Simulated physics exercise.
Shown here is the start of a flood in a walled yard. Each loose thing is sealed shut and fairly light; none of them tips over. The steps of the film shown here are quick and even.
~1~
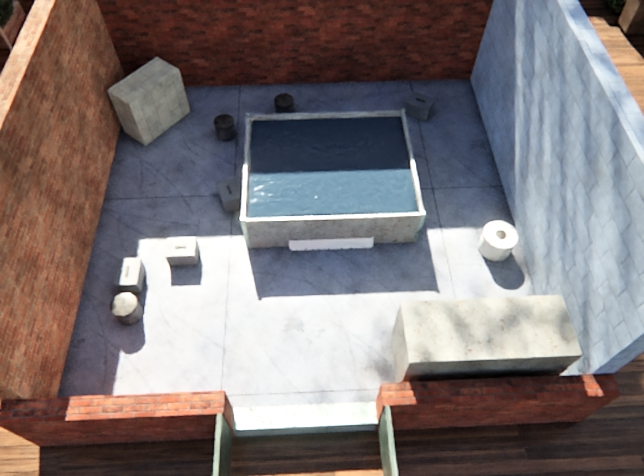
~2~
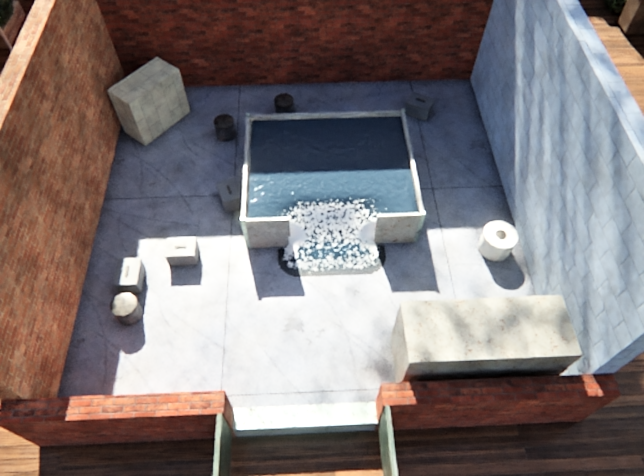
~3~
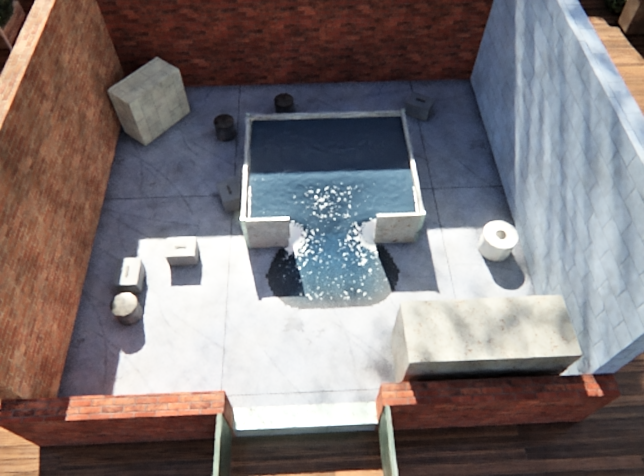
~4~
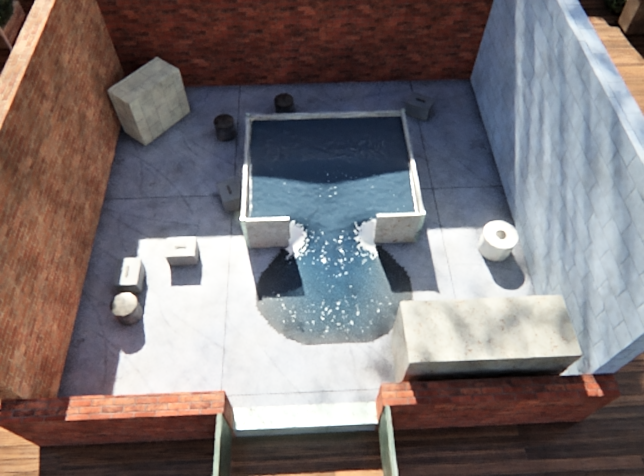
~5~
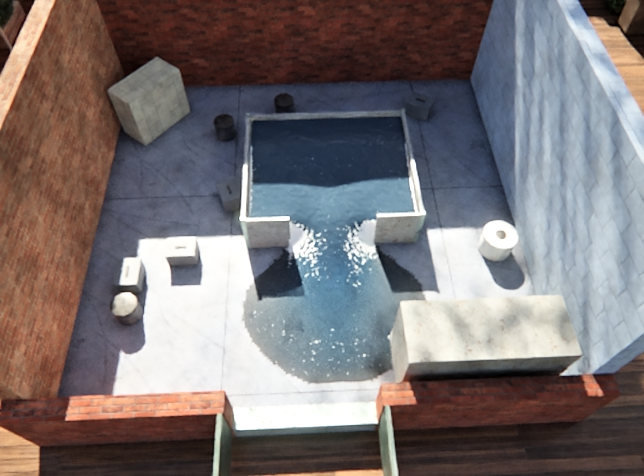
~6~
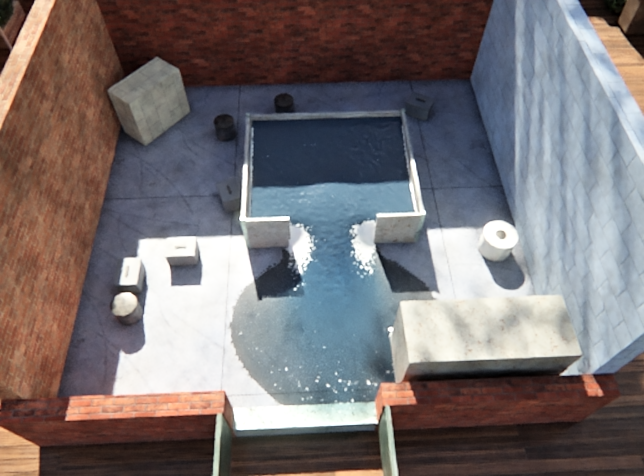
Water in a raised pool pours through a front gap and spreads across the walled yard.
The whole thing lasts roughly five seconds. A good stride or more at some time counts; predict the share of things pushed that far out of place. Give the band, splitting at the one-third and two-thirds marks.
The share lands in the bottom band, under a third.
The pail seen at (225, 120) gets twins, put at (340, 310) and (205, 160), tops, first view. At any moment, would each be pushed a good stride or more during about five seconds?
Displaced, stays put.
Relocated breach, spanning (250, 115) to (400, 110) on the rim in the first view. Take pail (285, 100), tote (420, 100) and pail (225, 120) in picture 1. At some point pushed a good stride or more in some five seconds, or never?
Listed in turn, ends up that far off, ends up that far off, ends up that far off.
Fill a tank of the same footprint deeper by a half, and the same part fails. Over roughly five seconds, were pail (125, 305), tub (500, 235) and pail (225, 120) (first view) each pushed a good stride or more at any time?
Well, in sequence: Carried that far, carried that far, not carried that far.
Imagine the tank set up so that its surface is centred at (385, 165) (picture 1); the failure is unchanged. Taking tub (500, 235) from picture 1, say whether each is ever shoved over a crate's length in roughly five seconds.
Put simply: It got there.
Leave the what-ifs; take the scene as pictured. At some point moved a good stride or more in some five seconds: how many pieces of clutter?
I get 1.
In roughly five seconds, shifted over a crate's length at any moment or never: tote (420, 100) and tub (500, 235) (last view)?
Each in turn - didn't go far / got displaced.
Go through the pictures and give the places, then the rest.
The first picture shows a tote at (127, 271) rests on the ground; a tote at (180, 247), on the bottom; 0 of 8 have shifted.
The second picture shows a tote at (127, 271), on the bottom; a tote at (180, 247), on the bottom; 0 of 8 have shifted.
The third picture shows a tote at (127, 271), on the bottom; a tote at (180, 247), on the bottom; 0 of 8 have shifted.
The fourth picture shows a tote at (127, 271) rests on the ground; a tote at (180, 247), on the bottom; 0 of 8 have shifted.
The fifth picture shows a tote at (127, 271), on the bottom; a tote at (180, 247) rests on the ground; 0 of 8 have shifted.
The sixth picture shows a tote at (127, 271), on the bottom; a tote at (180, 247) rests on the ground; 0 of 8 have shifted.
A moment on, 0 of 8 are well off their spots; 0 afloat.
Next, 0 of 8 are well off their spots; 0 afloat.
Later, 0 of 8 are well off their spots; 0 afloat.
In the end, 1 of 8 are well off their spots, and 1 have been at some point; 0 afloat.
